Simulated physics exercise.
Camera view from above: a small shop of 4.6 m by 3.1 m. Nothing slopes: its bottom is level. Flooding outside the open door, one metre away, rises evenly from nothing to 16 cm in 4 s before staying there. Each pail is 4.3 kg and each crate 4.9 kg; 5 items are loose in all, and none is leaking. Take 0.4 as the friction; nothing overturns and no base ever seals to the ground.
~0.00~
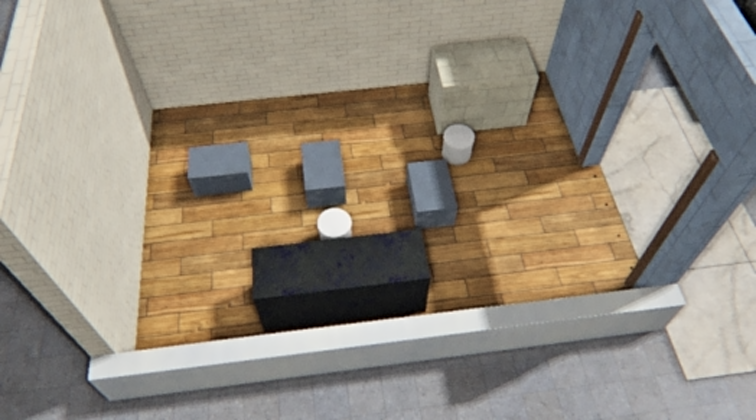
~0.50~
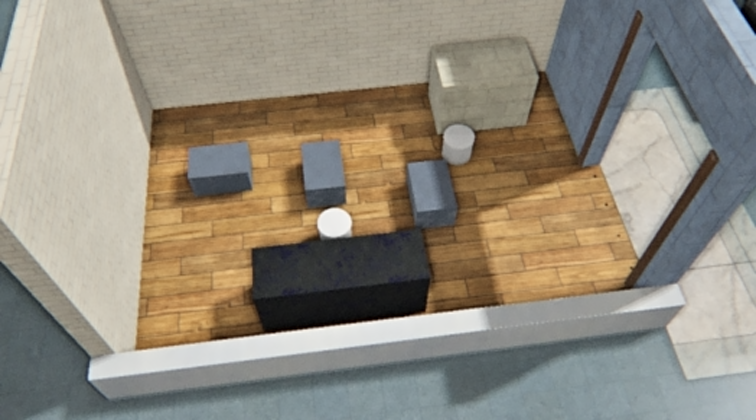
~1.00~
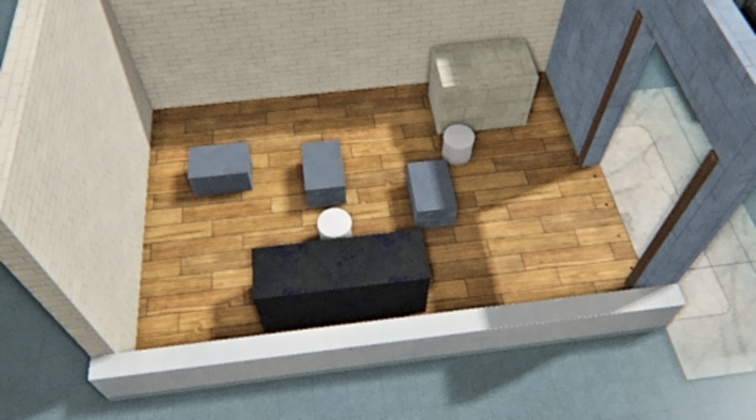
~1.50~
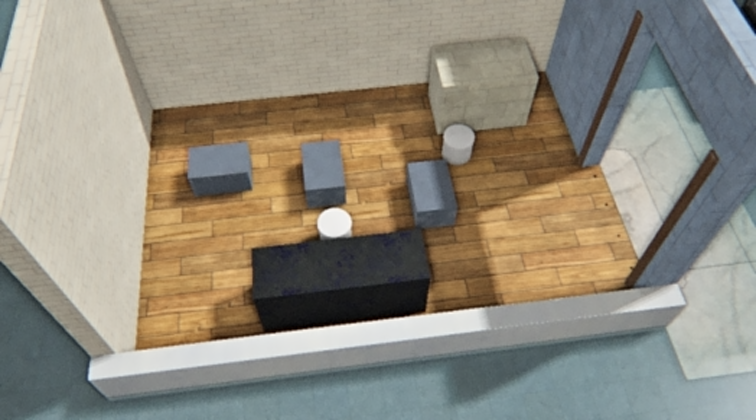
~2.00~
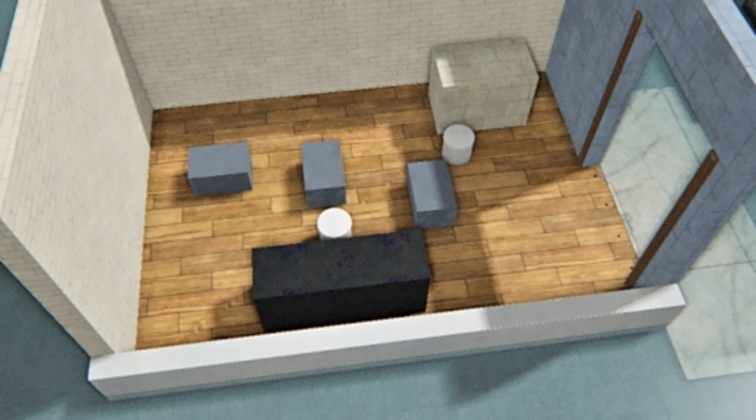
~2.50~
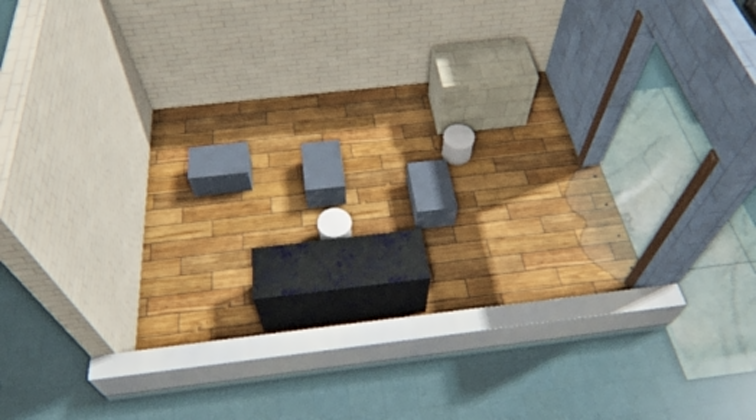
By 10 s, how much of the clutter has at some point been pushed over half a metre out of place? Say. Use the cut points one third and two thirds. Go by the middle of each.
It falls at two thirds or above.
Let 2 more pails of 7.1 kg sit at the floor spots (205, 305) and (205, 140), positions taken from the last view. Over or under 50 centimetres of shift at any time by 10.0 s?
First one stays within it, second one stays within it.
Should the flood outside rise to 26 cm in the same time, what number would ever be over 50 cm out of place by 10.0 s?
The count would be 5.
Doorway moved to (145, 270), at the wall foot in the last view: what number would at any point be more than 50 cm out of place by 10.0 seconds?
Result: 5 of them.
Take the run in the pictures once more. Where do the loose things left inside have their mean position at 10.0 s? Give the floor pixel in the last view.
(262, 156).
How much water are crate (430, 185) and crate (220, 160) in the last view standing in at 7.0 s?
Some 5 cm at the first, some 2 cm at the second.
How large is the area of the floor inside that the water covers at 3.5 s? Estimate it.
Flooded: Near 1.5 m2.
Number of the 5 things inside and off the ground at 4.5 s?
Tally: 0 of them.
After 3.5 s 0 of 5 are over 50 cm from their spots; 0 afloat.
After 4.5 s 0 of 5 are over 50 cm from their spots; 0 afloat.
After 7.0 s 4 of 5 are over 50 cm from their spots; 2 afloat.
After 10.0 s 5 of 5 are over 50 cm from their spots, and 5 have been at some point; 5 afloat.
